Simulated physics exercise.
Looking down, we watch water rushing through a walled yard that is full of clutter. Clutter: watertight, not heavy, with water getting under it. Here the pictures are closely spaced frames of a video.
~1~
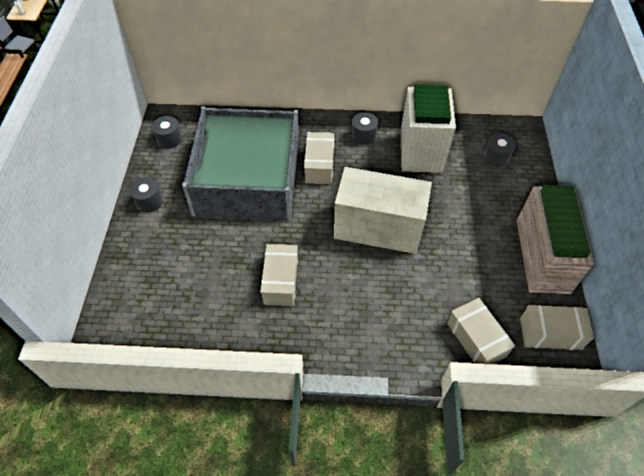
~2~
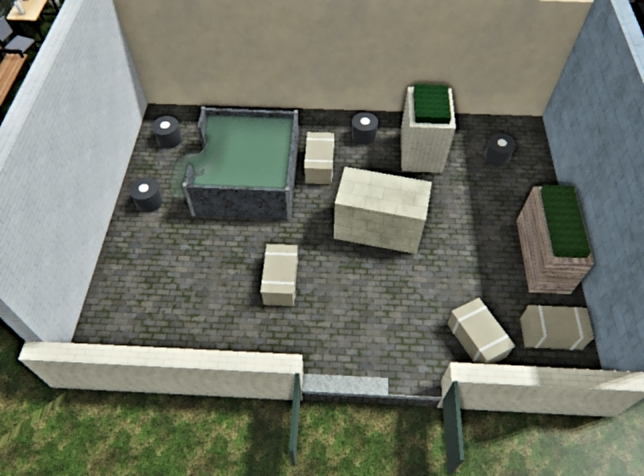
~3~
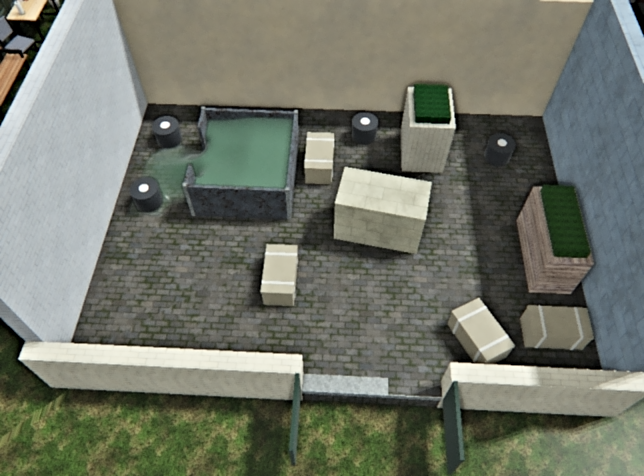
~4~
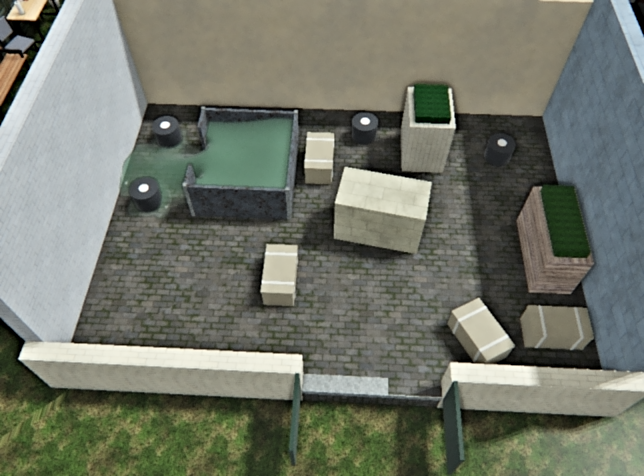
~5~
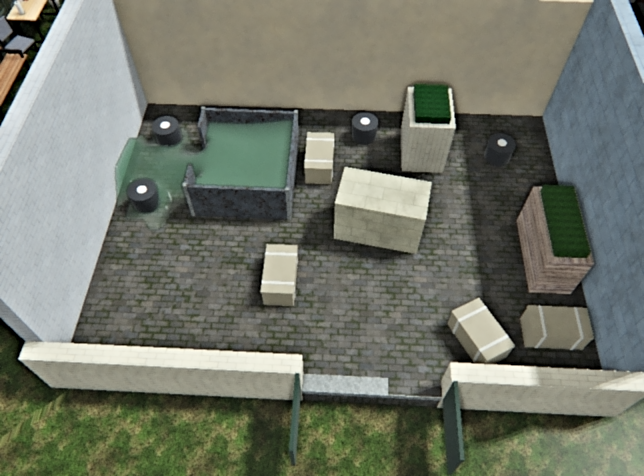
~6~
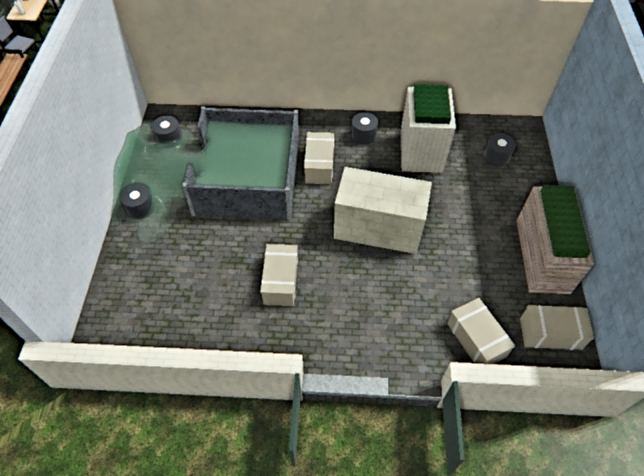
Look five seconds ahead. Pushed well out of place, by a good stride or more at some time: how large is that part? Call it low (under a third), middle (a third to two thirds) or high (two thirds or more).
Low.
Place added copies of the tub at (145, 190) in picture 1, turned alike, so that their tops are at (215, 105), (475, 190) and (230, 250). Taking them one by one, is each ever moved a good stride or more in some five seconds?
So, in order, the copies go a long way, nowhere much, nowhere much.
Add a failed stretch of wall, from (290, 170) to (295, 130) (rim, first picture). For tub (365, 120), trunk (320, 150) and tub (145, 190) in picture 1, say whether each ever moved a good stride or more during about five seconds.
Here's my take, in sequence: Dislodged that far, dislodged that far, and fails to go that far.
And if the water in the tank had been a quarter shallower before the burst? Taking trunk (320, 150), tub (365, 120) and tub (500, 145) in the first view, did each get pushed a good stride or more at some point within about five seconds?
The first came up short, the next came up short, and the last came up short.
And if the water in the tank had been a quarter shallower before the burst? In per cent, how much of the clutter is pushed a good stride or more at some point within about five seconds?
I reckon 20 per cent of the loose things.
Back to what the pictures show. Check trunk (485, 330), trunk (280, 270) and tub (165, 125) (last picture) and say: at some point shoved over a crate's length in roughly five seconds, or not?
One, under that distance; two, under that distance; three, displaced that much.
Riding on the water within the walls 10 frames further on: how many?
I make it 0 of them.
A moment on, 1 of 8 are well off their spots; 0 afloat.
Next, 2 of 8 are well off their spots; 0 afloat.
Later, 2 of 8 are well off their spots; 0 afloat.
In the end, 2 of 8 are well off their spots, and 2 have been at some point; 0 afloat.
